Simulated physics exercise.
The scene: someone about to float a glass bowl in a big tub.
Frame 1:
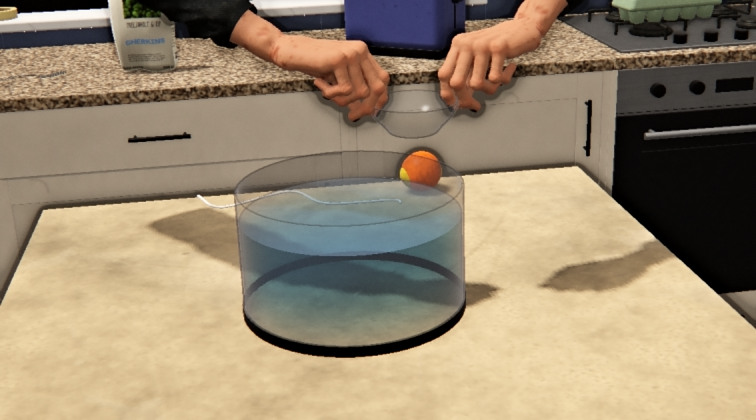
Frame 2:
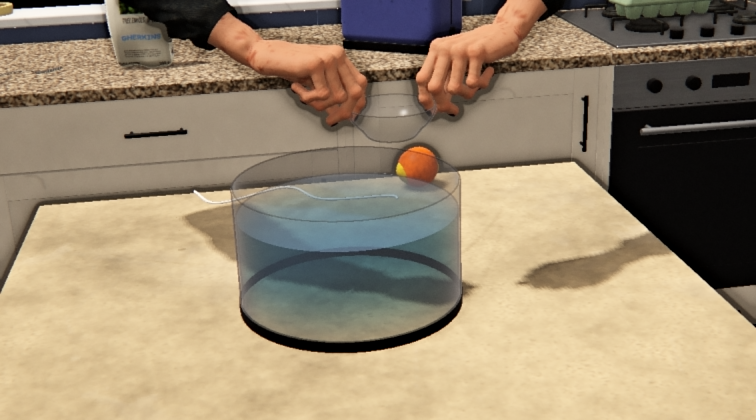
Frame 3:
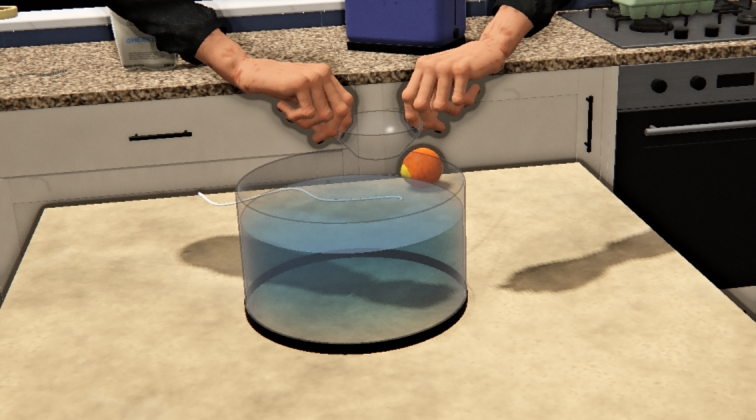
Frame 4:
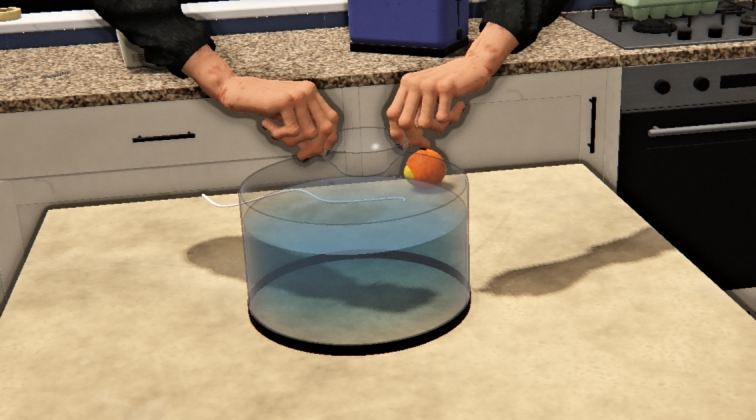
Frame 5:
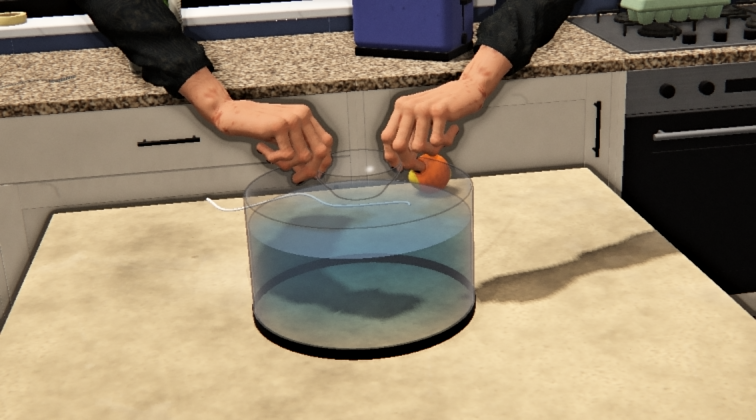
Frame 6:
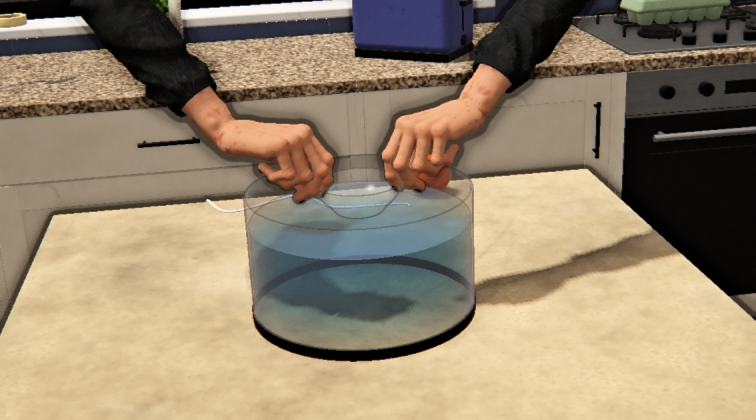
Two hands lower a clear empty bowl to just above water in a round tub.
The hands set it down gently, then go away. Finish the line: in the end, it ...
In the end, it rides on the surface.
Shortly, the bowl dips into the water.
Then, it bobs and steadies.
At the finish, the bowl floats with about half of its side showing.
